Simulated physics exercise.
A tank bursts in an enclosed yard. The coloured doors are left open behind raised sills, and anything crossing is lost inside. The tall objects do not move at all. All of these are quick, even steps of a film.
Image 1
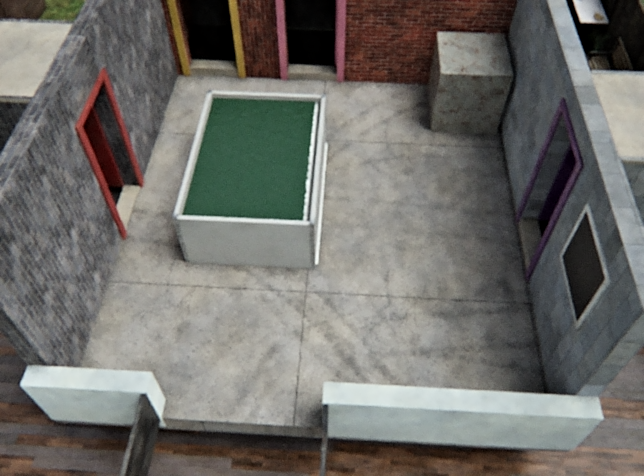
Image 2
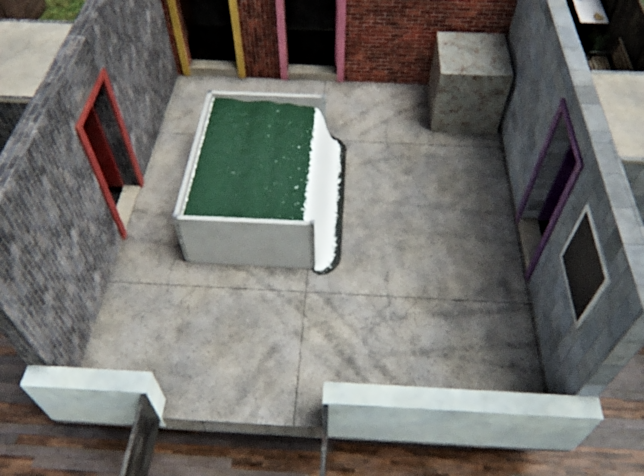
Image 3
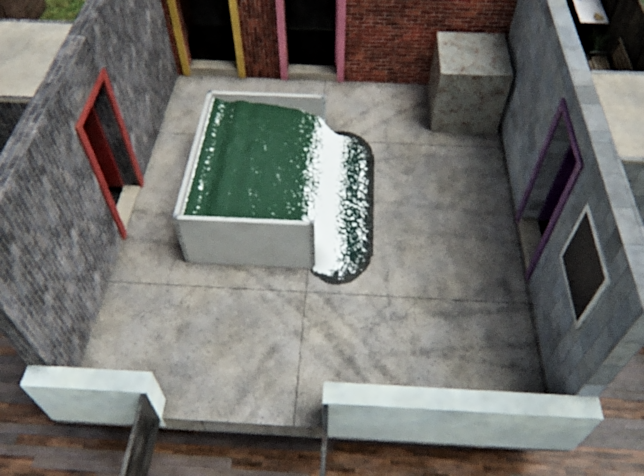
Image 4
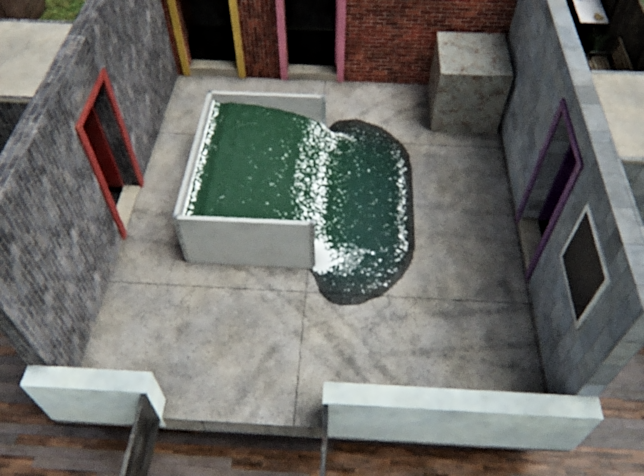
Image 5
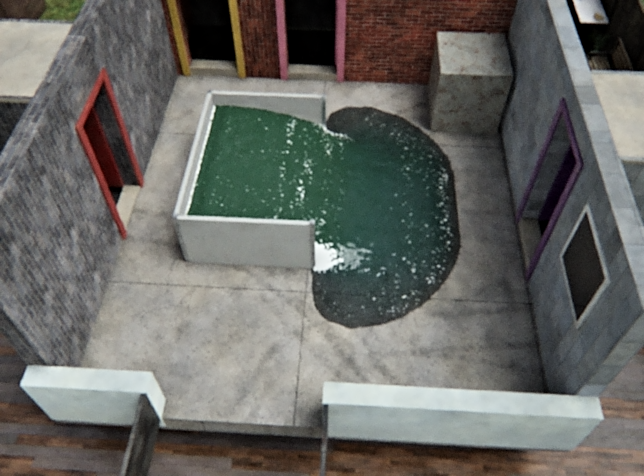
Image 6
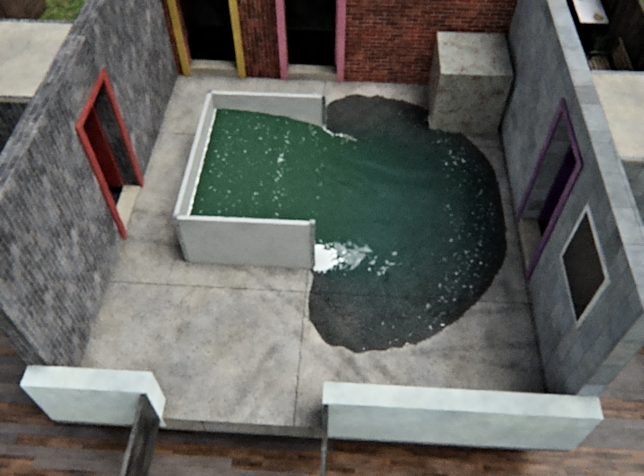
Green water in an open, pale-walled tank lies still in a yard with coloured doorways, then bursts out through the tank's right side in a white, foaming sheet. It spreads across the grey floor in a widening, dark-edged pool, reaching the foot of the block at the back and nearing the right wall.
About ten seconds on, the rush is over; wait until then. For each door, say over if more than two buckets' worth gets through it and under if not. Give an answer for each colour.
At the end, pink door: Not too much gets in there; yellow door: Not too much gets in there; purple door: Too much gets in there; red door: Too much gets in there.
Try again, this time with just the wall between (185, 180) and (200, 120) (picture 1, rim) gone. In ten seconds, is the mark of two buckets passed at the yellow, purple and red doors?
Yellow exceeds the limit, purple stays within the limit, red exceeds the limit.
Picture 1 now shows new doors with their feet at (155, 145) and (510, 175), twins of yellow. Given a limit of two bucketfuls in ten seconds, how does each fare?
Falls short; exceeds the limit.
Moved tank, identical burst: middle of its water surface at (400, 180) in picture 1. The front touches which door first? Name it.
Note: The one in purple.
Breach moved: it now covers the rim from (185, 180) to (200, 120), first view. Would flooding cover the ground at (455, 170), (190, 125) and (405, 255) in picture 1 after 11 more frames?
In the order you gave them, I get still bare, drenched, still bare.
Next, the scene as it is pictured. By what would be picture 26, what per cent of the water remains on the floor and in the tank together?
The share not yet gone is roughly 90 percent.
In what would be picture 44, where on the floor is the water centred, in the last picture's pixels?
Around (328, 226).
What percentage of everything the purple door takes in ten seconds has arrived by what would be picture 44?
I make it 100 per cent.
A moment on, water covers 50 % of the floor; the pink door not reached, the yellow door not reached, the purple door far over two buckets in, the red door not reached.
Next, water covers 50 % of the floor; the pink door not reached, the yellow door not reached, the purple door far over two buckets in, the red door not reached.
Then, water covers 70 % of the floor; the pink door wet at the sill, nothing in, the yellow door not reached, the purple door far over two buckets in, the red door not reached.
Later, water covers 95 % of the floor; the pink door wet at the sill, nothing in, the yellow door wet at the sill, nothing in, the purple door far over two buckets in, the red door under two buckets in.
In the end, water covers 100 % of the floor; the pink door wet at the sill, nothing in, the yellow door wet at the sill, nothing in, the purple door far over two buckets in, the red door far over two buckets in.
